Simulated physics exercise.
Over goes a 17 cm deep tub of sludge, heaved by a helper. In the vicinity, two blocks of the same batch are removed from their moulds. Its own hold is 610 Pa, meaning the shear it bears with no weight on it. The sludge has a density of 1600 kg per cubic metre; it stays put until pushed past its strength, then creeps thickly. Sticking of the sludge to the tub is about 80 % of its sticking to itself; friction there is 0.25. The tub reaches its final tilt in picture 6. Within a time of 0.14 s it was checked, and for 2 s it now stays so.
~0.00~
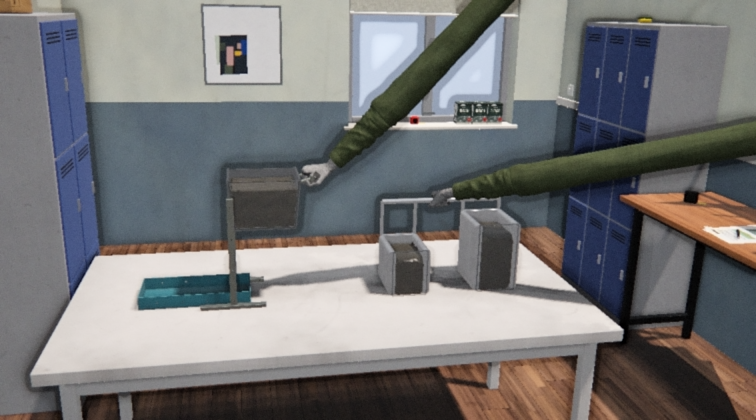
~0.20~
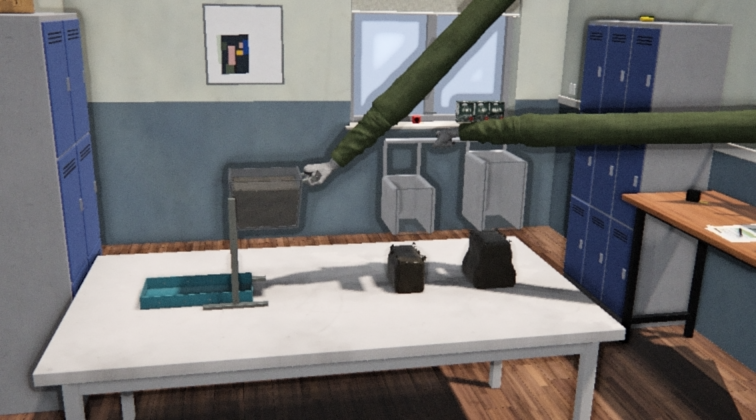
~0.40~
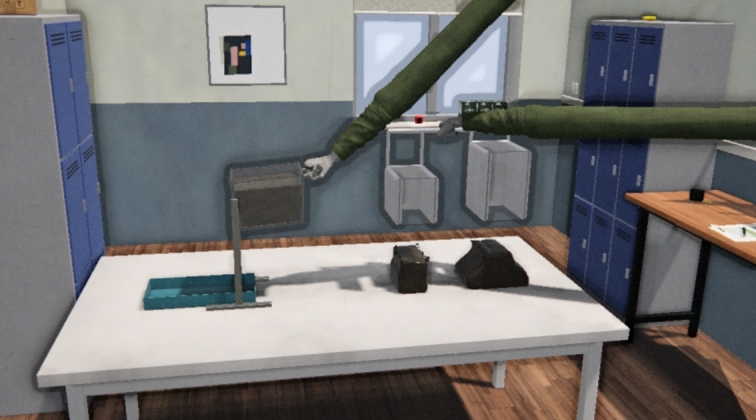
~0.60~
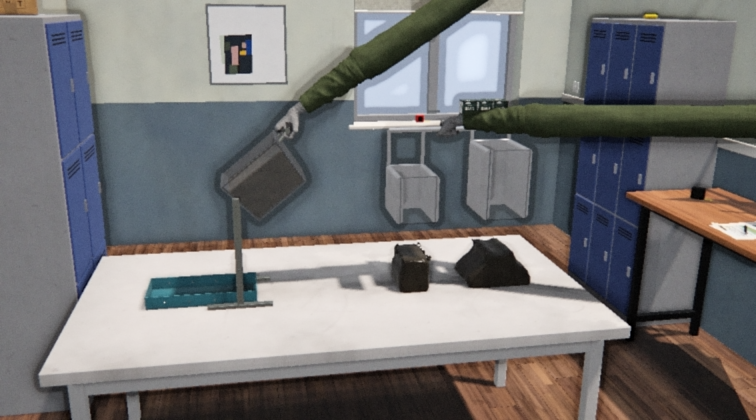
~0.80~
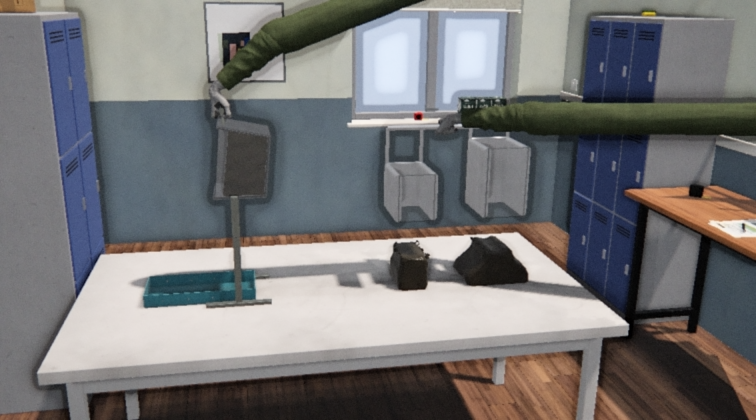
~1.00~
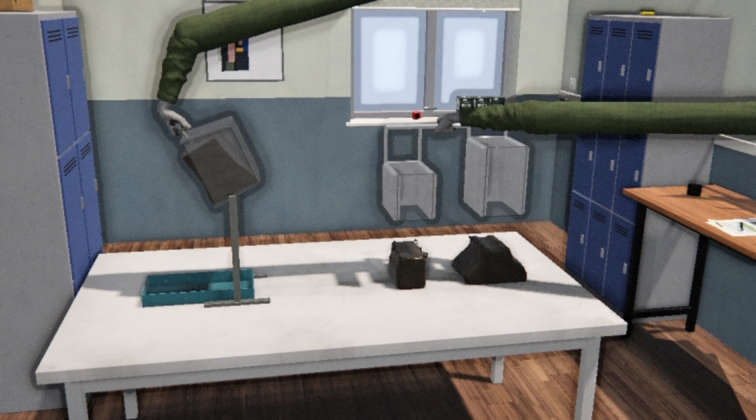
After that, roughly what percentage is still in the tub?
Roughly 0 %.
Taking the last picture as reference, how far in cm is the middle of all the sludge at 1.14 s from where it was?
Shift: Some 14 cm.
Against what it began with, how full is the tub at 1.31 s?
The tub holds some 0 % at that moment.
After 1.14 s, the tub is at 114 degrees and holds 30 %.
After 1.31 s, the tub is at 114 degrees and holds 0 %.
After 1.48 s, the tub is at 114 degrees and holds 0 %.
After 1.65 s, the tub is at 114 degrees and holds 0 %.
After 3.00 s, the tub is at 114 degrees and holds 0 %.
